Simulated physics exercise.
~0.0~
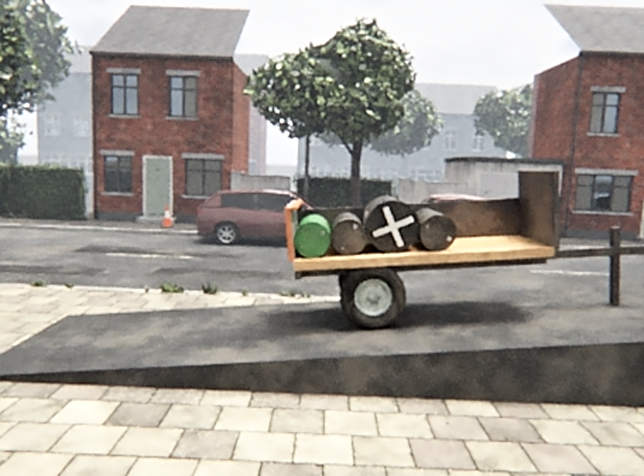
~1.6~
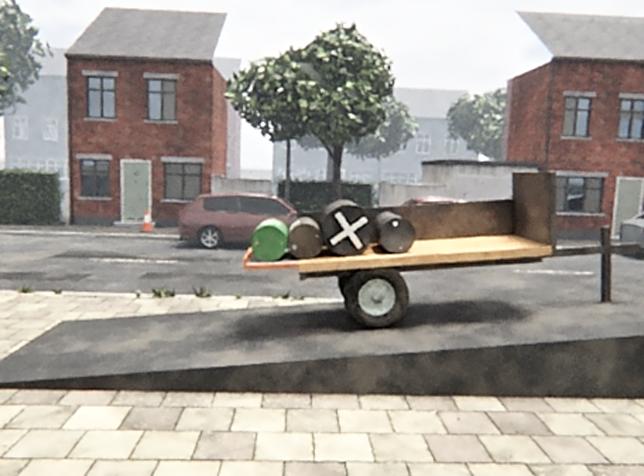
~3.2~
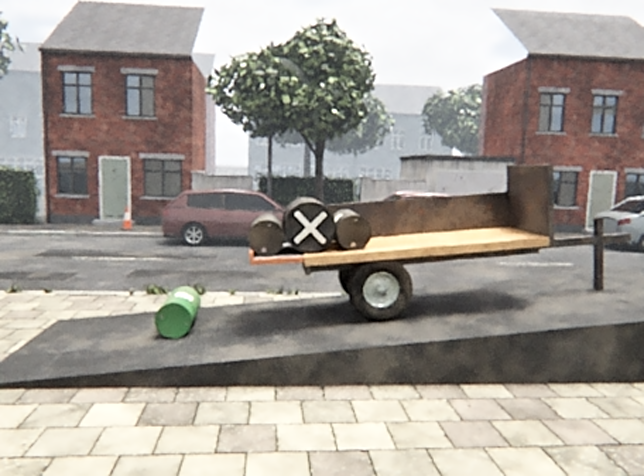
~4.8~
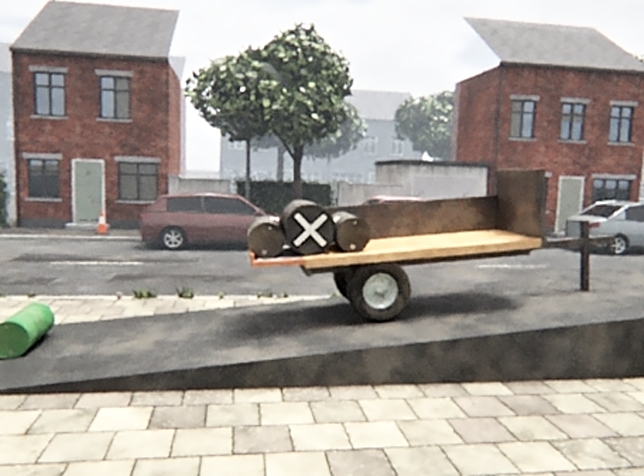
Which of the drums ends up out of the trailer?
The green drum does. It rolls off the lowered tailgate and ends up on the ground to the left, while the dark ones stay up on the trailer.
